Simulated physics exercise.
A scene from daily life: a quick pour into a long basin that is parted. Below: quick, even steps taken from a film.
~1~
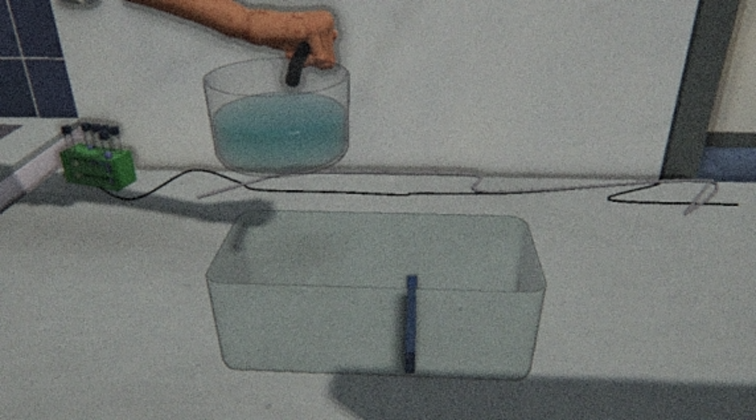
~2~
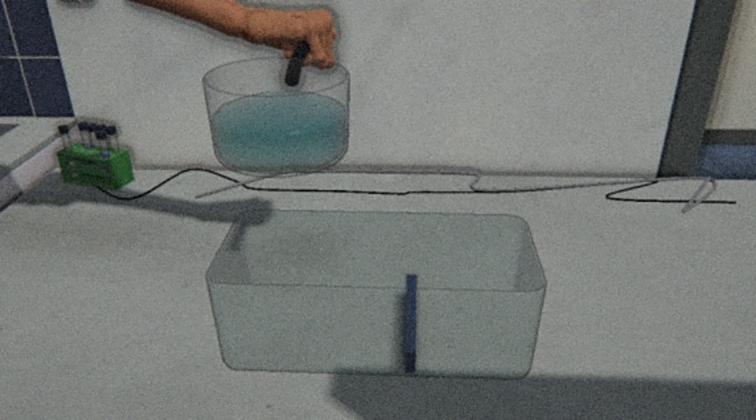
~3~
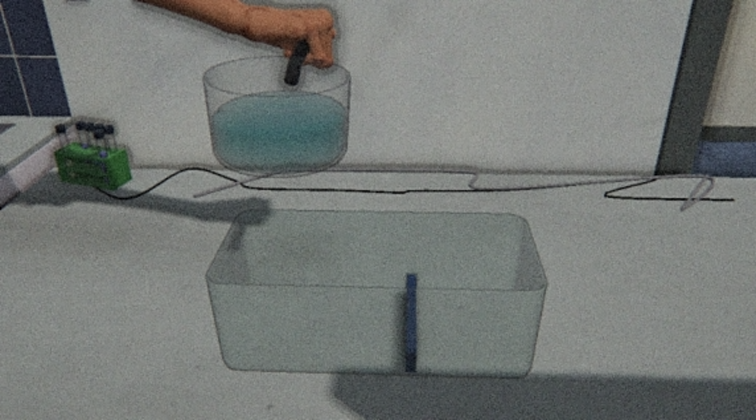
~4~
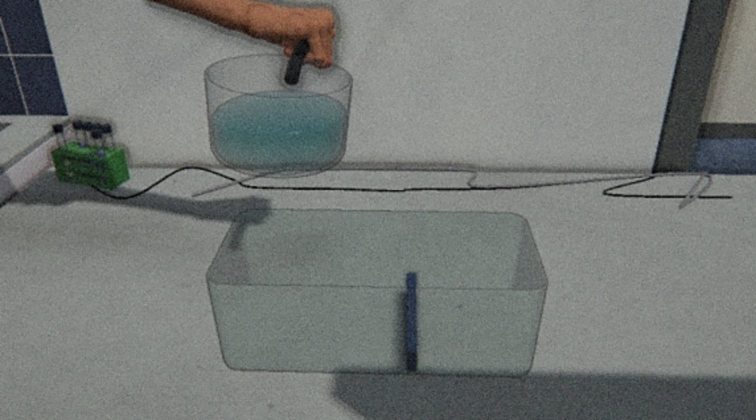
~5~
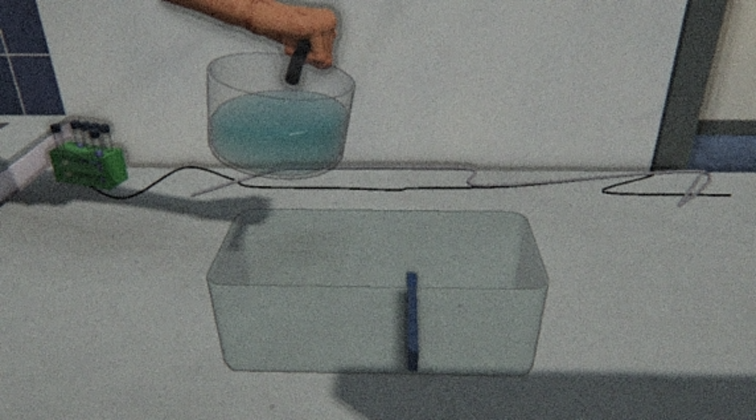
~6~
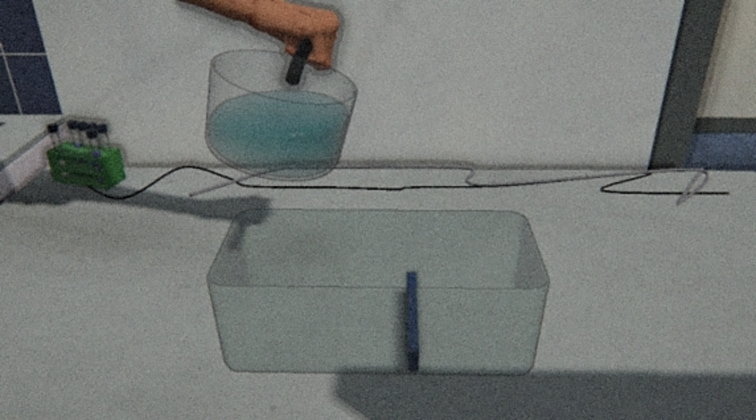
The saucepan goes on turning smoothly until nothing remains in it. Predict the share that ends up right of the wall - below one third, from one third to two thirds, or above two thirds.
Well, the amount right of the wall reaches a third without passing two thirds.
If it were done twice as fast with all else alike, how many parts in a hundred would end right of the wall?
Close to 30 in a hundred.
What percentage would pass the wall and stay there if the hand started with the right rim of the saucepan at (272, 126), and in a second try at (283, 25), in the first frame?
First try 10 %, second try 10 %.
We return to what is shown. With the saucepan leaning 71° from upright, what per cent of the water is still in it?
Amount still in: Approx. 65 %.
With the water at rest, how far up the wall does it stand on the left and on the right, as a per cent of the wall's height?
About 40 per cent on the left and 50 per cent on the right.
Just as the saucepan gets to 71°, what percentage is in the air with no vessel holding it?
30 in a hundred.
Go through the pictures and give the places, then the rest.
In the first frame, it leans 0°; its right rim is at (348, 78); the water meets the walls at (216, 109) and (346, 110); the long basin's rim runs from (224, 244) to (535, 253); the wall's top is at (411, 312).
In the second frame, it leans 1°; its right rim is at (348, 78); the water meets the walls at (216, 109) and (346, 110).
In the third frame, it leans 2°; its right rim is at (349, 80); the water meets the walls at (216, 109) and (346, 110).
In the fourth frame, it leans 5°; its right rim is at (351, 83); the water meets the walls at (214, 108) and (347, 110).
In the fifth frame, it leans 9°; its right rim is at (354, 88); the water meets the walls at (214, 108) and (348, 110).
In the sixth frame, it leans 14°; its right rim is at (356, 95); the water meets the walls at (214, 109) and (349, 110).
A moment on, the tilt is 71° and 66 per cent is still to pour, 4 is left of the wall and 2 right of it.
Next, the tilt is 109° and 9 per cent is still to pour, 38 is left of the wall and 42 right of it.
Then the tilt is 121° and 0 per cent is still to pour, 54 is left of the wall and 45 right of it.
Later the tilt is 121° and 0 per cent is still to pour, 54 is left of the wall and 45 right of it.
In the end 54 per cent lies left of the wall, 45 right of it and 0 outside.
